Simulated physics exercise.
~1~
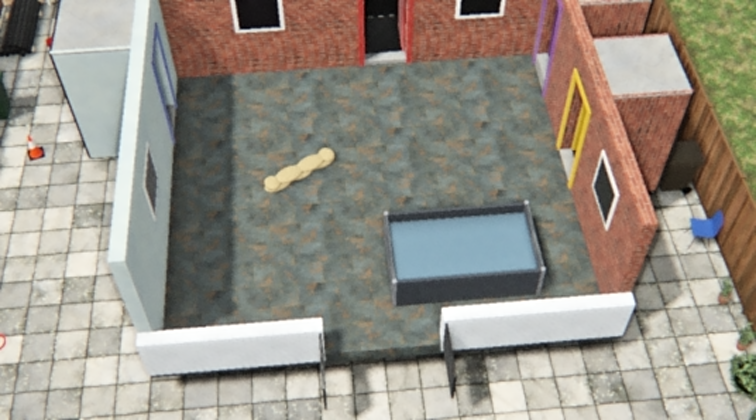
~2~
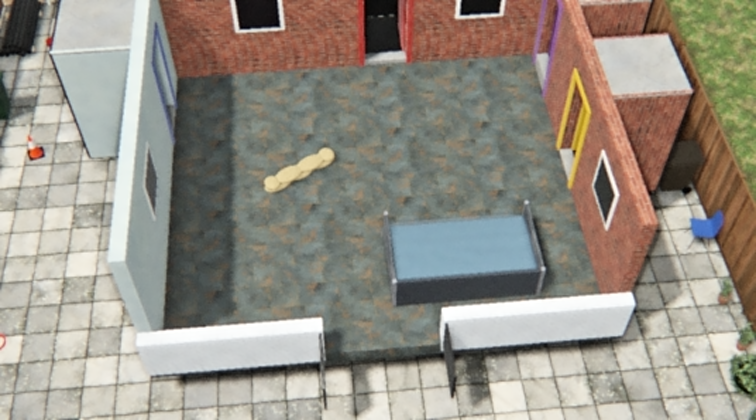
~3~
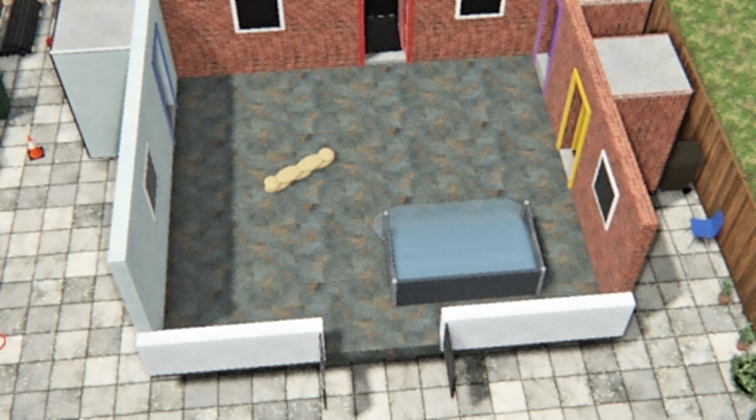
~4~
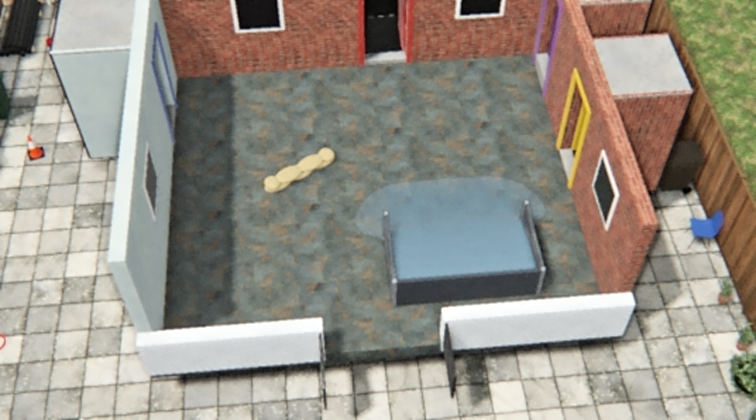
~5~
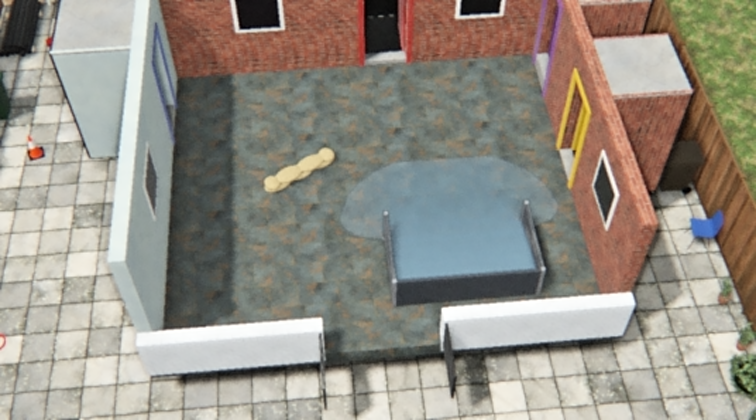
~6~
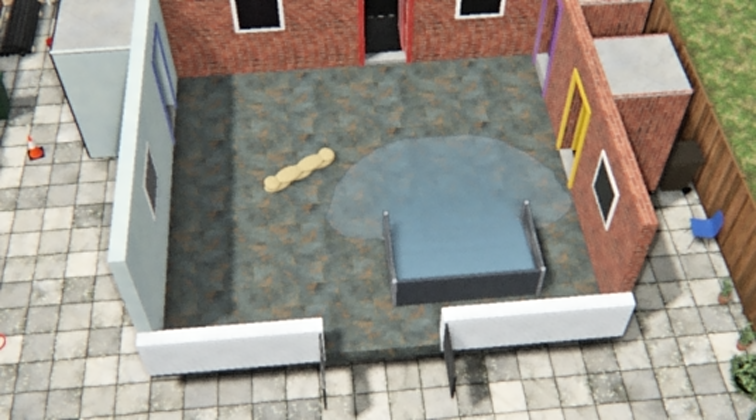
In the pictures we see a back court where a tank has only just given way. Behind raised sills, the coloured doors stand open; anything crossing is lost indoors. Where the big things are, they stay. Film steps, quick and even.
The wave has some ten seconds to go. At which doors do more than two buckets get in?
I expect the purple door to see two buckets at most; I expect the blue door to see two buckets at most; I expect the red door to see over two buckets; I expect the yellow door to see over two buckets.
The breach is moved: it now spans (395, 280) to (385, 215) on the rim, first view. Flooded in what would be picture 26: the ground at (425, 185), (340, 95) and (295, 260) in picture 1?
Unwetted, unwetted, submerged.
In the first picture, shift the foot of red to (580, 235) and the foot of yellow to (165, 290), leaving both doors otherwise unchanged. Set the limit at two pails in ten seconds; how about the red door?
As it turns out, red stays within bounds.
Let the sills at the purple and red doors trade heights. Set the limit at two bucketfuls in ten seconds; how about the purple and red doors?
The purple door goes past the mark, the red door falls short.
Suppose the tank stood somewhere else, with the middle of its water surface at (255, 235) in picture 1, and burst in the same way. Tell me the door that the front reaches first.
I say the blue door.
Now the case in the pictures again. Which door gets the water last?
The blue-painted one.
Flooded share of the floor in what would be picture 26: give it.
My estimate is close to 55 per cent.
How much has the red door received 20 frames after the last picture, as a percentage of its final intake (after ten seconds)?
It comes to around 95 percent of the ten-second total.
A moment on, water covers 40 % of the floor; the purple door not reached, the blue door not reached, the red door wet at the sill, nothing in, the yellow door wet at the sill, nothing in.
Next, water covers 45 % of the floor; the purple door wet at the sill, nothing in, the blue door not reached, the red door over two buckets in, the yellow door under two buckets in.
Then, water covers 55 % of the floor; the purple door wet at the sill, nothing in, the blue door not reached, the red door far over two buckets in, the yellow door over two buckets in.
Later, water covers 65 % of the floor; the purple door wet at the sill, nothing in, the blue door wet at the sill, nothing in, the red door far over two buckets in, the yellow door over two buckets in.
In the end, water covers 95 % of the floor; the purple door wet at the sill, nothing in, the blue door wet at the sill, nothing in, the red door far over two buckets in, the yellow door over two buckets in.
